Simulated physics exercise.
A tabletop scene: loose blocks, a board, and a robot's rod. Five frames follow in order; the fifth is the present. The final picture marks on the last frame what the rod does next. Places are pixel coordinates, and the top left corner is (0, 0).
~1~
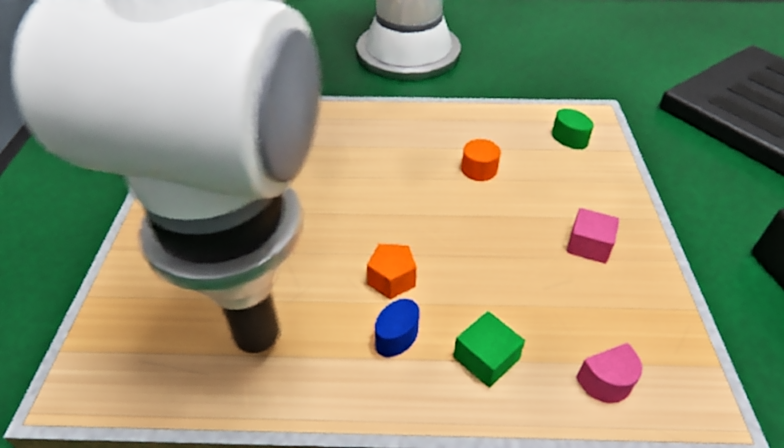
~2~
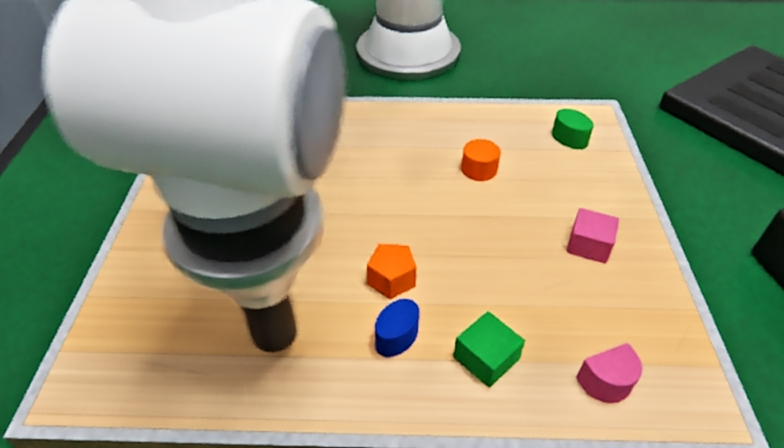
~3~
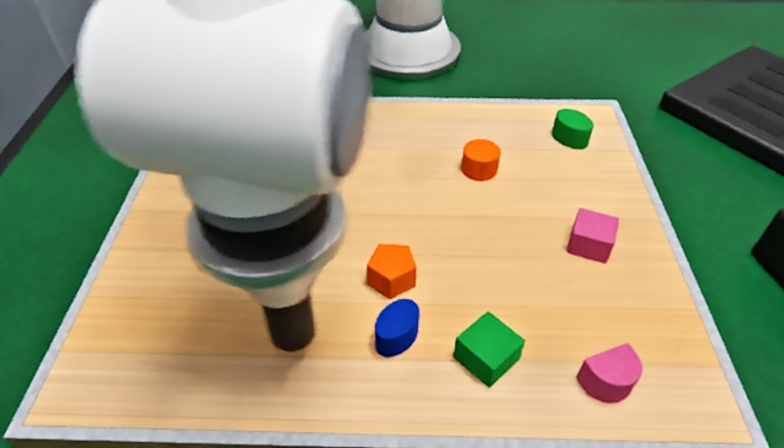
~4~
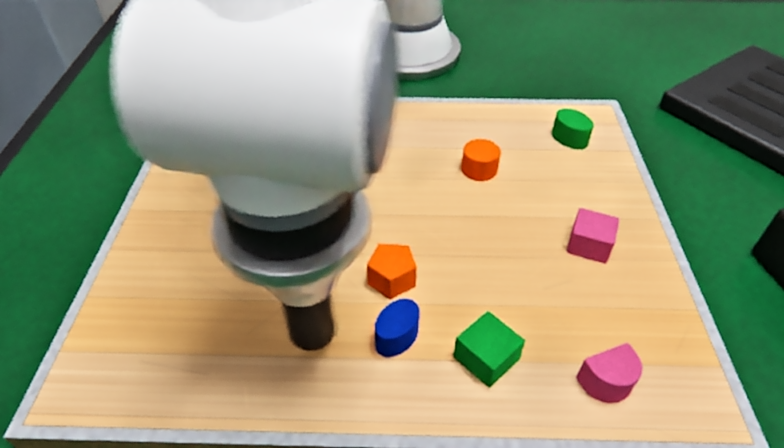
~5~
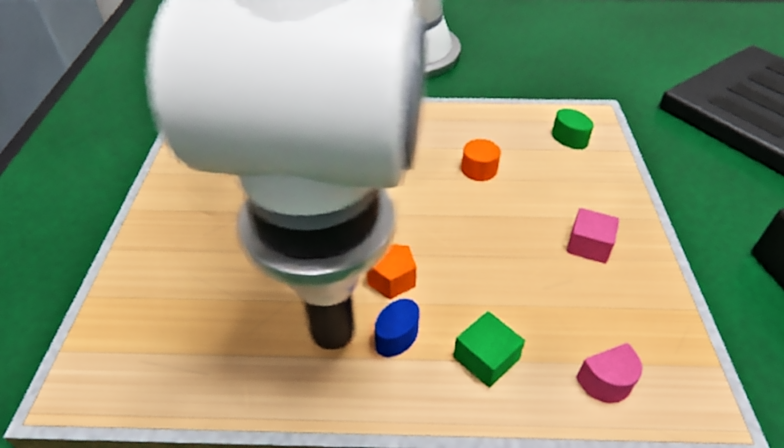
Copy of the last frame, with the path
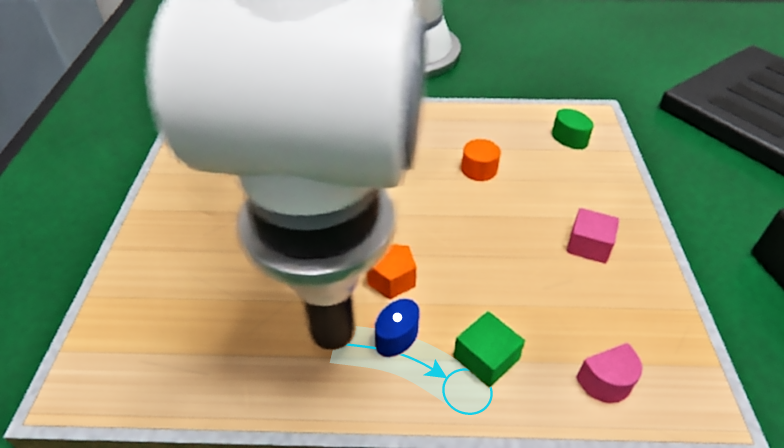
The clip shows a white robot arm with a dark rod above a wooden tabletop scattered with orange, blue, green and pink blocks. The rod moves steadily right, nearing the blue oval block, while all the blocks remain still.
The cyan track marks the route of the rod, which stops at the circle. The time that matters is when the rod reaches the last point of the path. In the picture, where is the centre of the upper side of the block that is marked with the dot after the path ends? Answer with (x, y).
At (442, 312).
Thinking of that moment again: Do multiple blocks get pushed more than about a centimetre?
My answer is no.
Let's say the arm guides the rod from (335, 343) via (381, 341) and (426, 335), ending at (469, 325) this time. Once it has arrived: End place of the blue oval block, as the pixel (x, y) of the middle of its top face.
Its top face will be centred at roughly (496, 281).
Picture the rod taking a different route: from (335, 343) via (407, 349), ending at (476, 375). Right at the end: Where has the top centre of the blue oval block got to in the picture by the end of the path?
At roughly (456, 305).
Drawn move, from (335, 343) over (381, 349) and (425, 365) to (467, 391); the dot is on the blue oval block.
What follows on the original path. One third of the way, rod (382, 338); blue oval block (422, 313), turned 30° anticlockwise.
Two thirds of the way, rod (427, 354); blue oval block (442, 312), turned 85° anticlockwise.
At the end, rod (470, 380); orange pentagonal block still; blue oval block (442, 312), turned 85° anticlockwise; green square (497, 337).
